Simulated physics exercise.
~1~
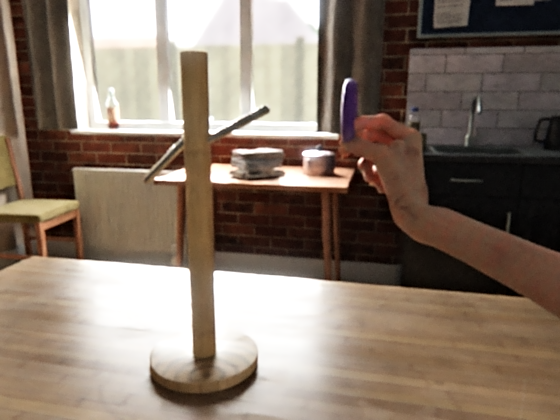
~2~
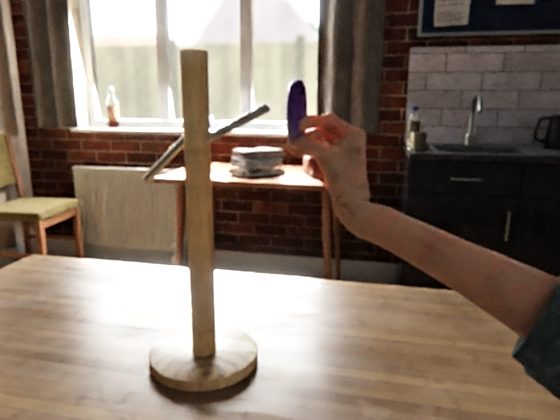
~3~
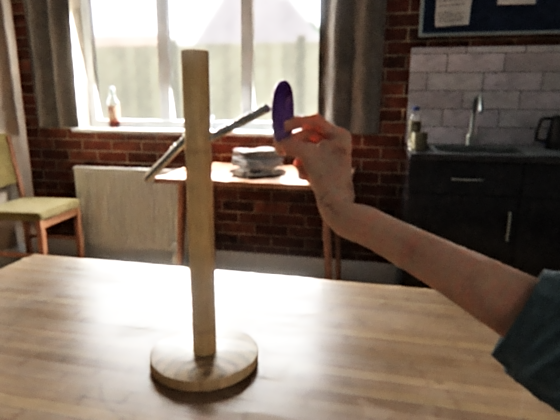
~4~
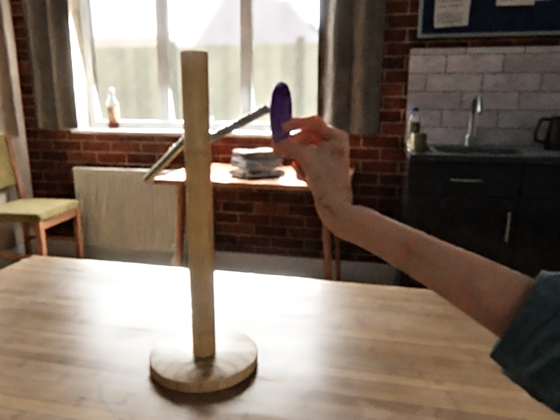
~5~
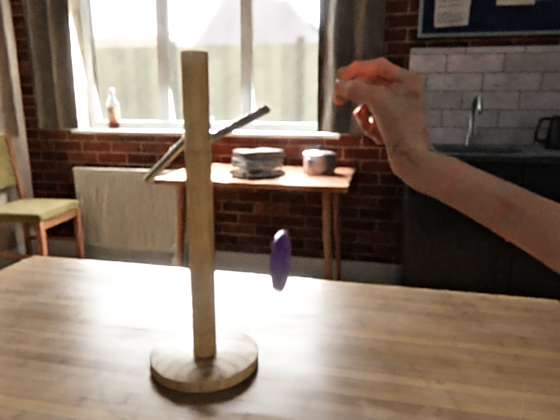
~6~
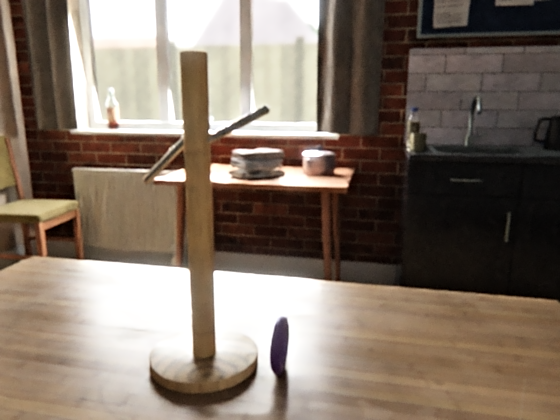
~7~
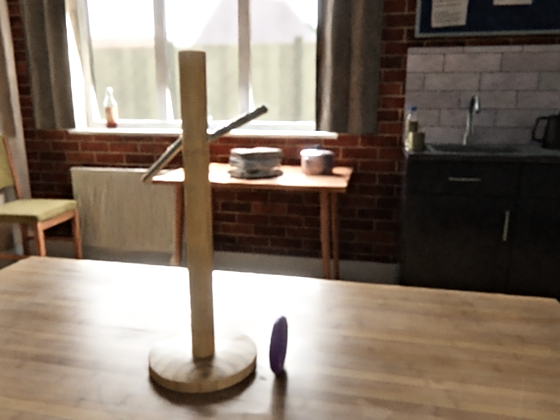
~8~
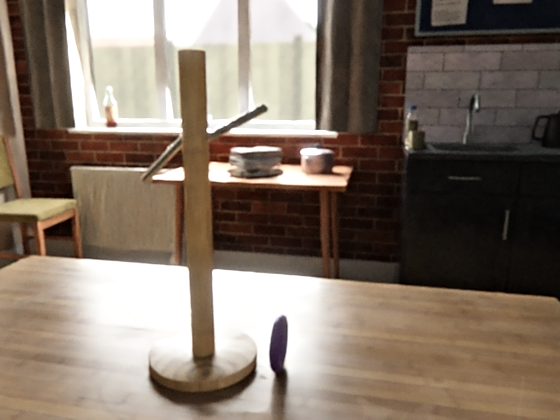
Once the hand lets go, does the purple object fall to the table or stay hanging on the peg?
It falls to the table. It drops straight down from the tip of the peg and ends up on its edge beside the base of the stand.
Purple round object moving left in a hand to a wooden stand's peg, dropping once released and ending upright on the table.
